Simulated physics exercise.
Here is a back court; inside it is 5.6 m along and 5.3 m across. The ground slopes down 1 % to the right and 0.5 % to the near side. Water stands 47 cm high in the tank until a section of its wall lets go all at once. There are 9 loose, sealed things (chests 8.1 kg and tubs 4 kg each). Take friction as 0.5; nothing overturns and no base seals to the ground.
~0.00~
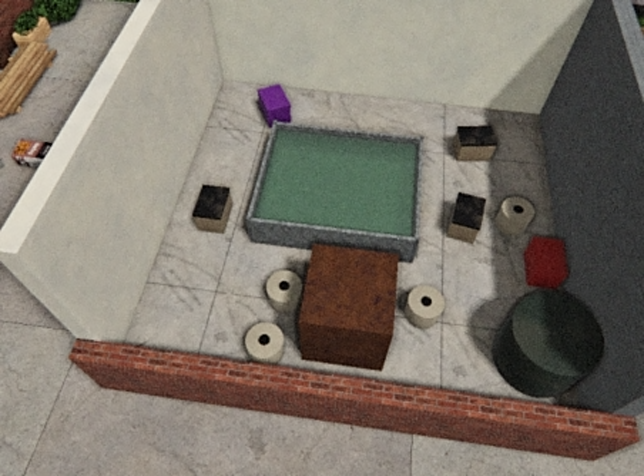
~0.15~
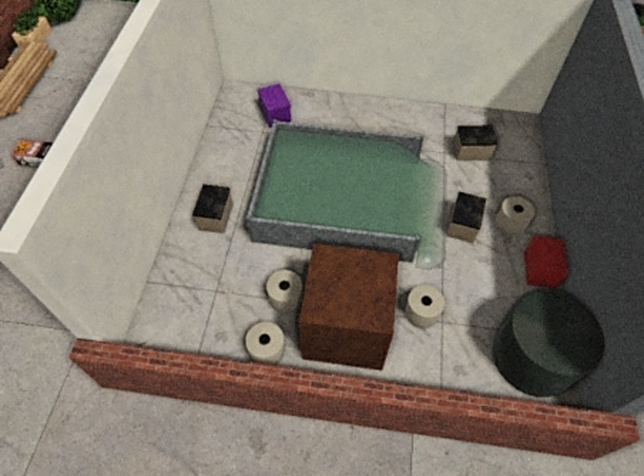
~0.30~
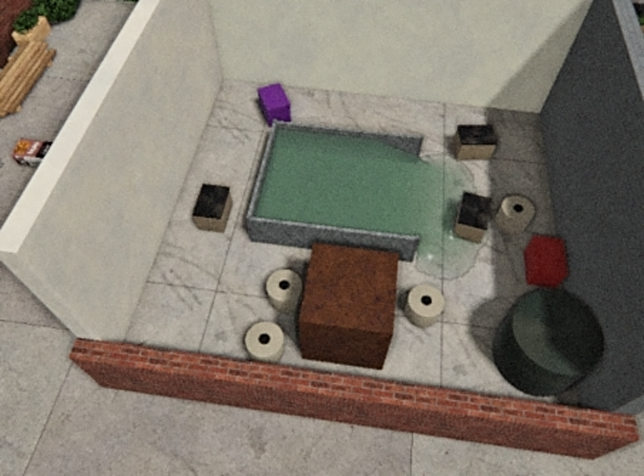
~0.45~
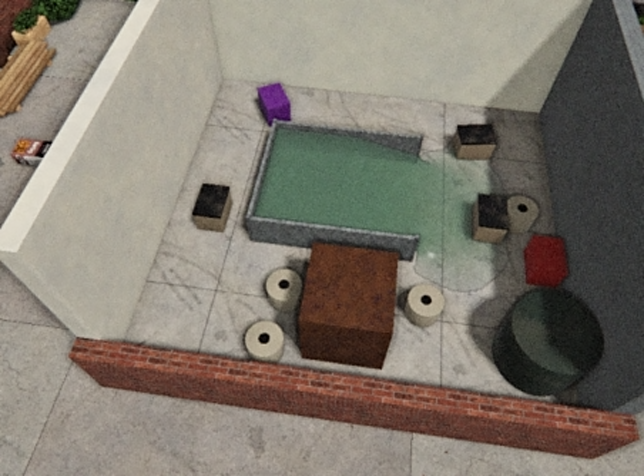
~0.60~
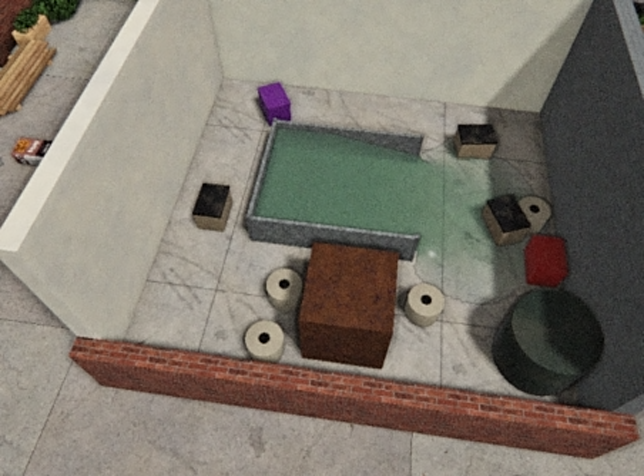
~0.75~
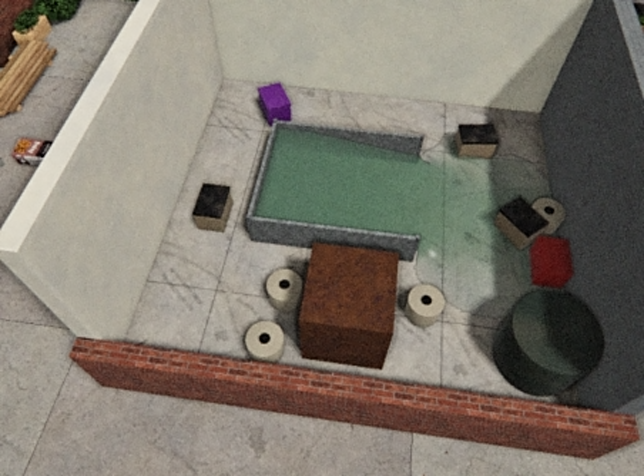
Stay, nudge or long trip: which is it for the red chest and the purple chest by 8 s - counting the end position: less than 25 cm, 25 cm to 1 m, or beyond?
The red chest ends far away; the purple chest ends far away.
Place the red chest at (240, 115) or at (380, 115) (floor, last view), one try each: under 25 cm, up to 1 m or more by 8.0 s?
In turn: It travels far; it ends far away.
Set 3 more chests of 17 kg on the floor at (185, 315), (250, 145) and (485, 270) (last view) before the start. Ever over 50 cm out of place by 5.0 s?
In turn: Under, short of it, more.
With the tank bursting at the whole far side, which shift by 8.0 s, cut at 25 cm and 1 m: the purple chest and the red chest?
In that case the purple chest ends far away, the red chest ends far away.
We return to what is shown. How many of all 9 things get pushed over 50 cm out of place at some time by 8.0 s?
I count 7.
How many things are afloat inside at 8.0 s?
I count 9.
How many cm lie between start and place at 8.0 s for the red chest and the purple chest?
About 150 and 200 cm.
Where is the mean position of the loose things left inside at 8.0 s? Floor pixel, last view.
At about (329, 257).
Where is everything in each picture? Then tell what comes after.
In the first picture, the red chest at (550, 255) rests on the ground; the purple chest at (274, 97) rests on the ground; 3.9 m2 under water; 0 of 9 have shifted.
In the second picture, the red chest at (550, 255), on the bottom; the purple chest at (274, 96) rests on the ground; water covers 4.7 m2; 0 of 9 have shifted.
In the third picture, the red chest at (550, 254), on the bottom; the purple chest at (274, 96) rests on the ground; water covers 5.5 m2; 1 of 9 have shifted.
In the fourth picture, the red chest at (550, 254) rests on the ground; the purple chest at (273, 95), on the bottom; water covers 6.7 m2; 2 of 9 have shifted.
In the fifth picture, the red chest at (550, 254), on the bottom; the purple chest at (274, 95) rests on the ground; water covers 7.9 m2; 2 of 9 have shifted.
In the sixth picture, the red chest at (555, 255), on the bottom, 6 cm from its start; the purple chest at (274, 95) rests on the ground; 8.9 m2 under water; 3 of 9 have shifted.
After 1.6 s the red chest is near (565, 262), 0.2 m from its start, afloat; the purple chest is near (274, 95), 0.0 m from its start, aground; 3 afloat.
After 3.6 s the red chest is near (447, 288), 1.6 m from its start, afloat; the purple chest is near (274, 95), 0.0 m from its start, aground; 4 afloat.
After 5.6 s the red chest is near (435, 319), 1.9 m from its start, afloat; the purple chest is near (216, 98), 0.9 m from its start, afloat; 6 afloat.
After 8.0 s the red chest is near (468, 326), 1.7 m from its start, afloat; the purple chest is near (216, 193), 2.2 m from its start, afloat; 9 afloat.
